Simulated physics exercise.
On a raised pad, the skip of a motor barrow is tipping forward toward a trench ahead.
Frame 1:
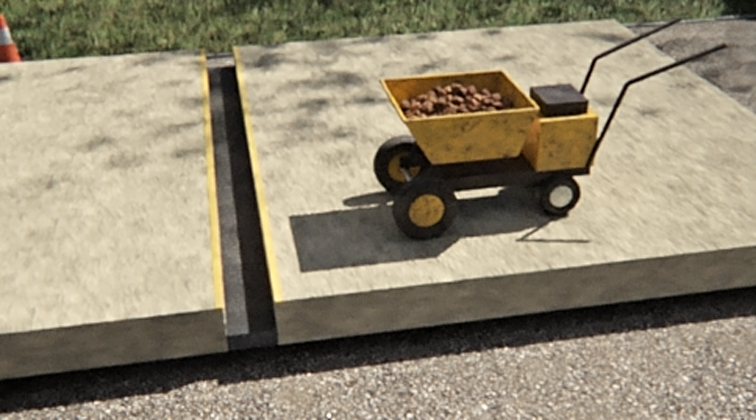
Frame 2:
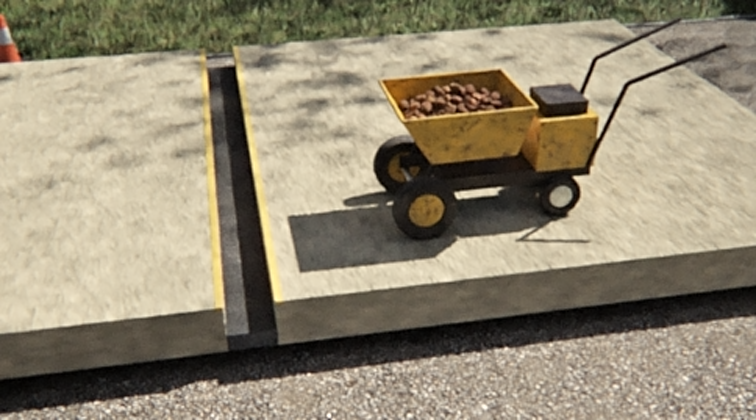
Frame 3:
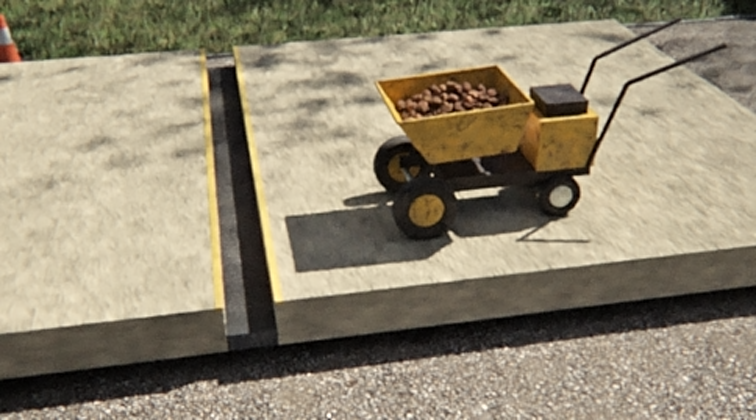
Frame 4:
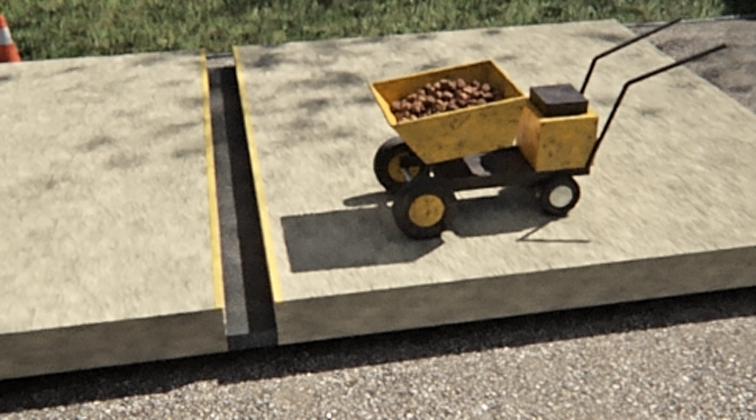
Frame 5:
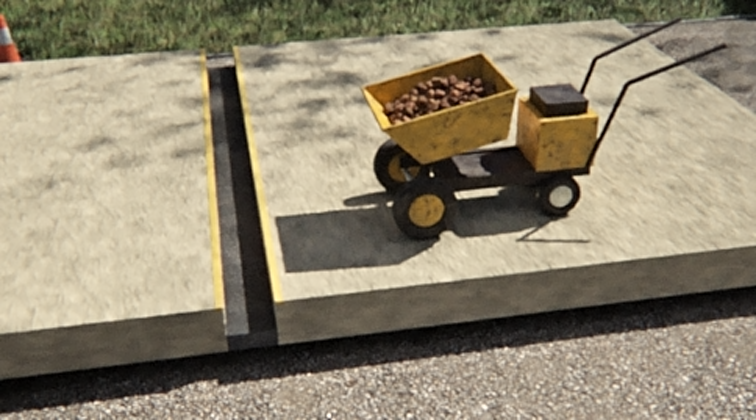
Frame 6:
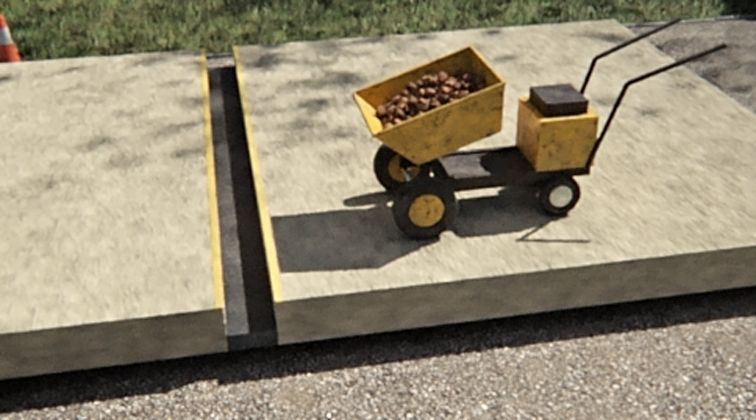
In the video, a small yellow motor barrow loaded with brown clods stands on a raised concrete pad, right of a narrow trench. Its skip starts level, then gradually tilts forward to the left while the wheels stay still.
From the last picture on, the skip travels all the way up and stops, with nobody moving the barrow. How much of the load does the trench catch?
Under half.
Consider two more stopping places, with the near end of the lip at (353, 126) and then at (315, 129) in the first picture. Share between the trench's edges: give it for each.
Result: 80 in a hundred, then 50 in a hundred.
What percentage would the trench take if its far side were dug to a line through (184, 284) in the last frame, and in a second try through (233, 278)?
Roughly 30 per cent, then roughly 30 per cent.
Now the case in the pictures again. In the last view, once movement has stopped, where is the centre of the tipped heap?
Last view, centre at rest - approx. (280, 222).
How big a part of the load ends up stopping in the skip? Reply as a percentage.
I reckon some 20 percent.
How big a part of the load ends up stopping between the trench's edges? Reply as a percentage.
It comes to about 30 per cent of the load.
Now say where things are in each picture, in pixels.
In the first picture, lip of the skip near (404, 121), level; top of the load near (455, 112), clay clods; first edge of the trench near (274, 273); far edge near (217, 280), the trench under half as wide as the skip, and about half as deep as wide.
In the second picture, lip of the skip near (403, 122), level; top of the load near (454, 111).
In the third picture, lip of the skip near (398, 123), tipped barely; top of the load near (465, 108).
In the fourth picture, lip of the skip near (392, 126), tipped a little; top of the load near (462, 98).
In the fifth picture, lip of the skip near (383, 130), tipped a little; top of the load near (461, 97).
In the sixth picture, lip of the skip near (374, 136), tipped clearly; top of the load near (461, 96); first edge of the trench near (274, 273); far edge near (217, 280).
Shortly afterwards, skip tipped steeply; the whole lot in the skip.
Next, skip tipped right over; the bulk in the skip; a little short of the trench; only a few falling.
Some moments later, skip tipped right over; near a quarter in the skip; near half short of the trench; near a quarter in or heaped over the trench; only a few beyond it.
In the end, skip tipped right over; near a quarter in the skip; near half short of the trench; near a quarter in or heaped over the trench; only a few beyond it.
